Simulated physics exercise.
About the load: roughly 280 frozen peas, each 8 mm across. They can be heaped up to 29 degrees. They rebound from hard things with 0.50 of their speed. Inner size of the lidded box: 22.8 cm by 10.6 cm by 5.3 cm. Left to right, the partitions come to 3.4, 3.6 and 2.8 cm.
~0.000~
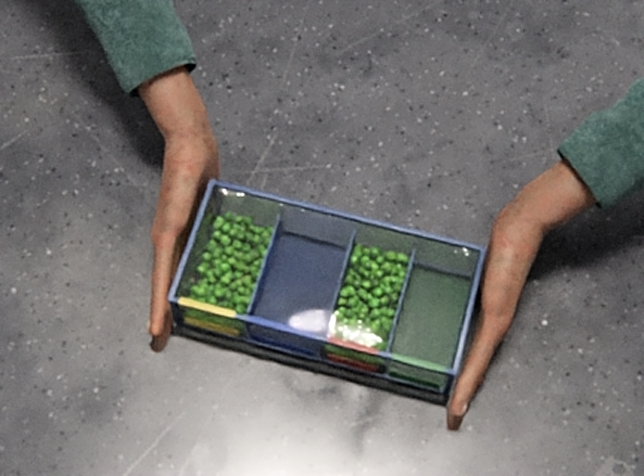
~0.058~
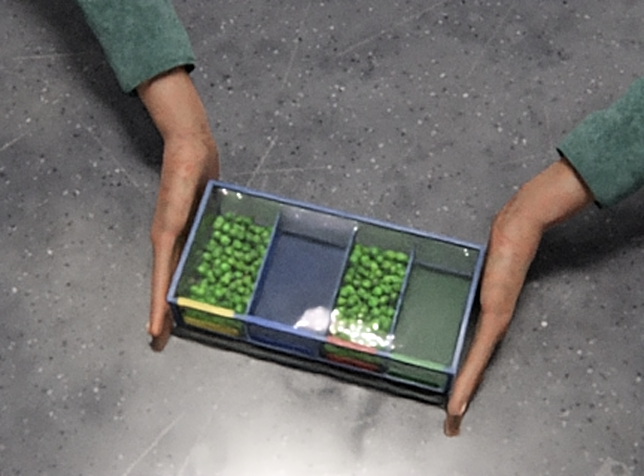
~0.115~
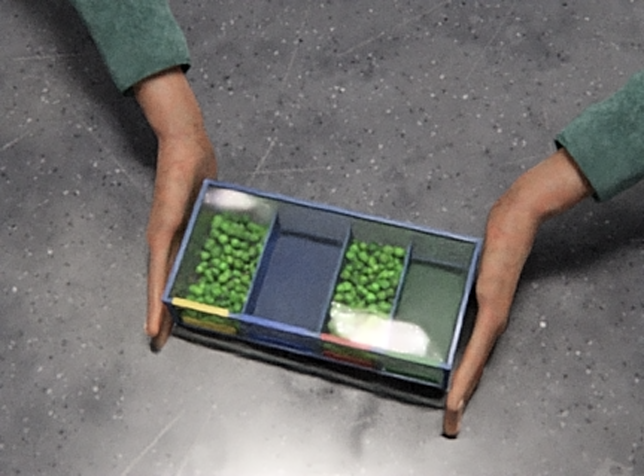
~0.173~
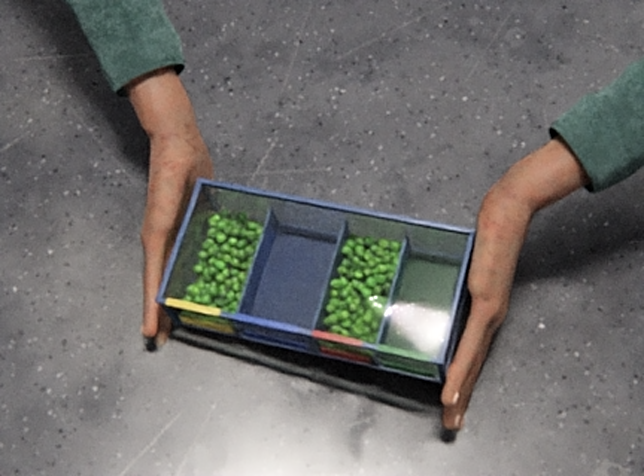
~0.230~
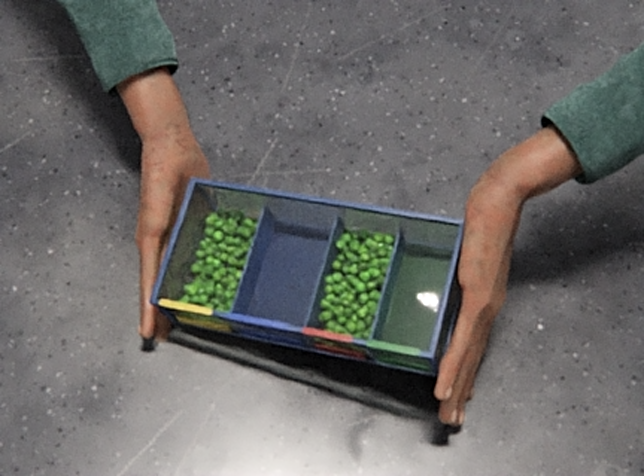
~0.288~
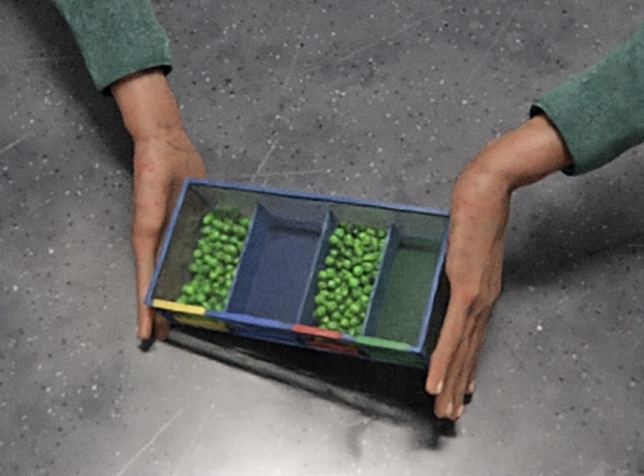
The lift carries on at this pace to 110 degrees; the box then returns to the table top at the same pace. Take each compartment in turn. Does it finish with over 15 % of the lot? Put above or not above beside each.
Red: Above; blue: Not above; green: Not above; yellow: Above.
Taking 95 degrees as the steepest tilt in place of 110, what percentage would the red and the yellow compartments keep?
Red: 25; yellow: 65 (per cent).
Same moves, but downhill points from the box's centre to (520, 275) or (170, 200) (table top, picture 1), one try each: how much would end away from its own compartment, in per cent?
The share comes to about 80 in a hundred, then about 25 in a hundred.
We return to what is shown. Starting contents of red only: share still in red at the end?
Around 50 per cent of it.
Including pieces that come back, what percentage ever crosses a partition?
Estimate: Around 25 %.
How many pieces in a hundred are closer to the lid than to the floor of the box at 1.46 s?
About 60 per cent.
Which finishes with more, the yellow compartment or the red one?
Yellow comes out ahead.
Then, at 1.46 s, tilt 110 degrees; red 35 %, blue 5 %, yellow 60 %.
After 2.24 s, tilt 49 degrees; red 30 %, yellow 65 %.
After 3.05 s, tilt 0 degrees; red 30 %, blue 5 %, yellow 65 %.
At rest (3.8 s), red 30 %, blue 5 %, green 0 %, yellow 65 %.
